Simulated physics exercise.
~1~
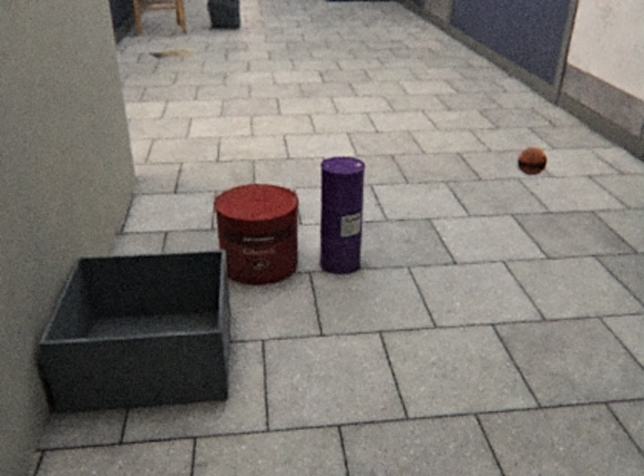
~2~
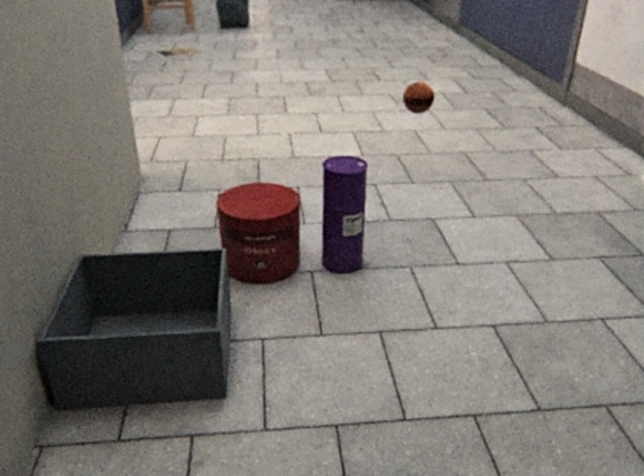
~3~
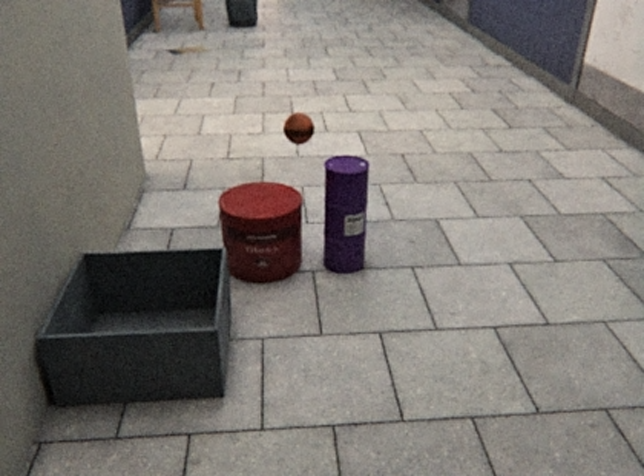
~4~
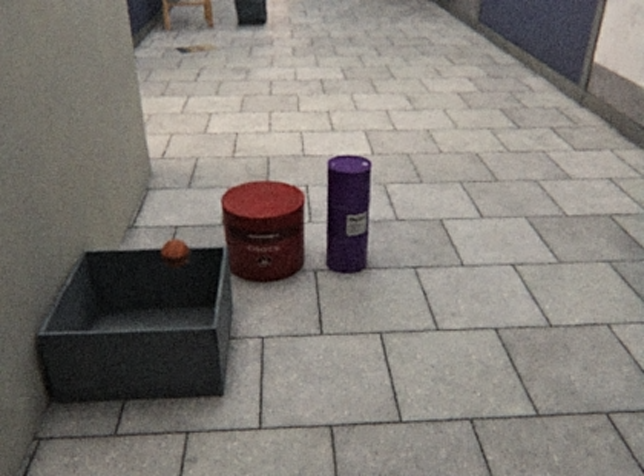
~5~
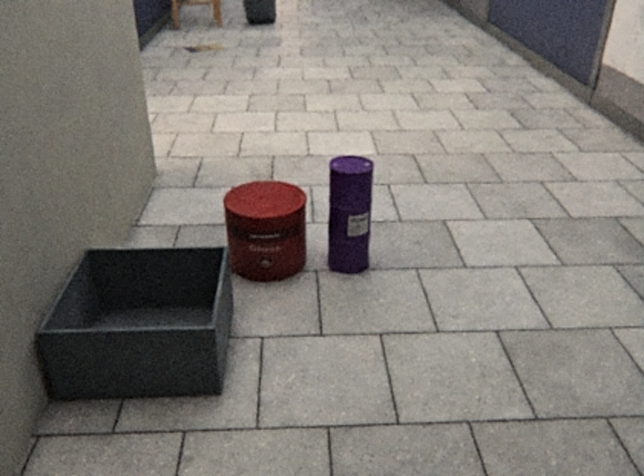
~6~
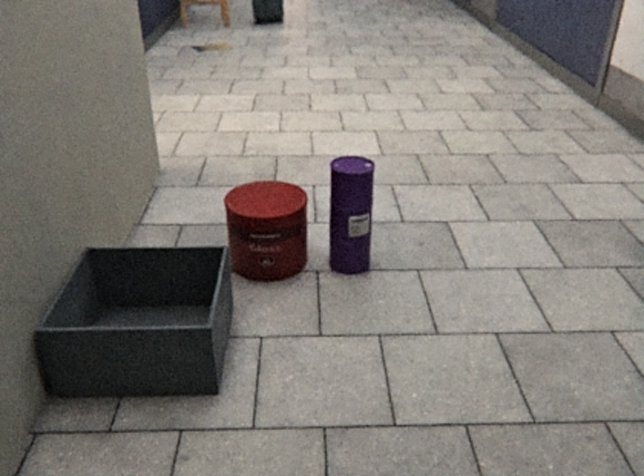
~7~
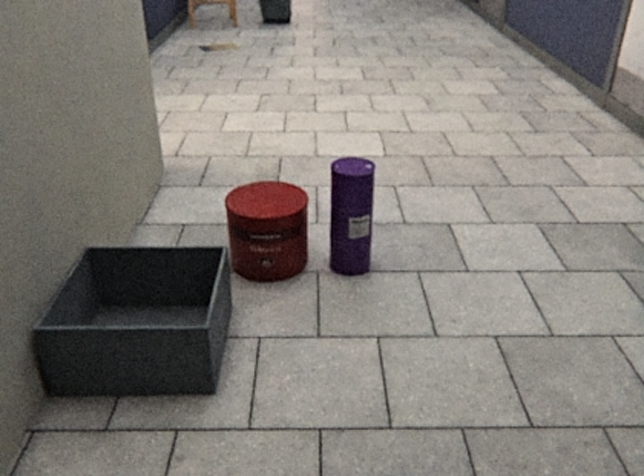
At first, an orange ball hangs in the air on the right side of a tiled corridor, with an open dark grey box at the lower left and a red pail and a tall purple canister standing near it. The ball sails left and rises a little. It keeps travelling left, starting to drop as it passes above the gap between the pail and the canister. Then it falls steeply to the box, just at its back rim, and disappears from sight inside. The view drifts slightly, the pail and canister stay standing where they were, and the ball ends up inside the box.
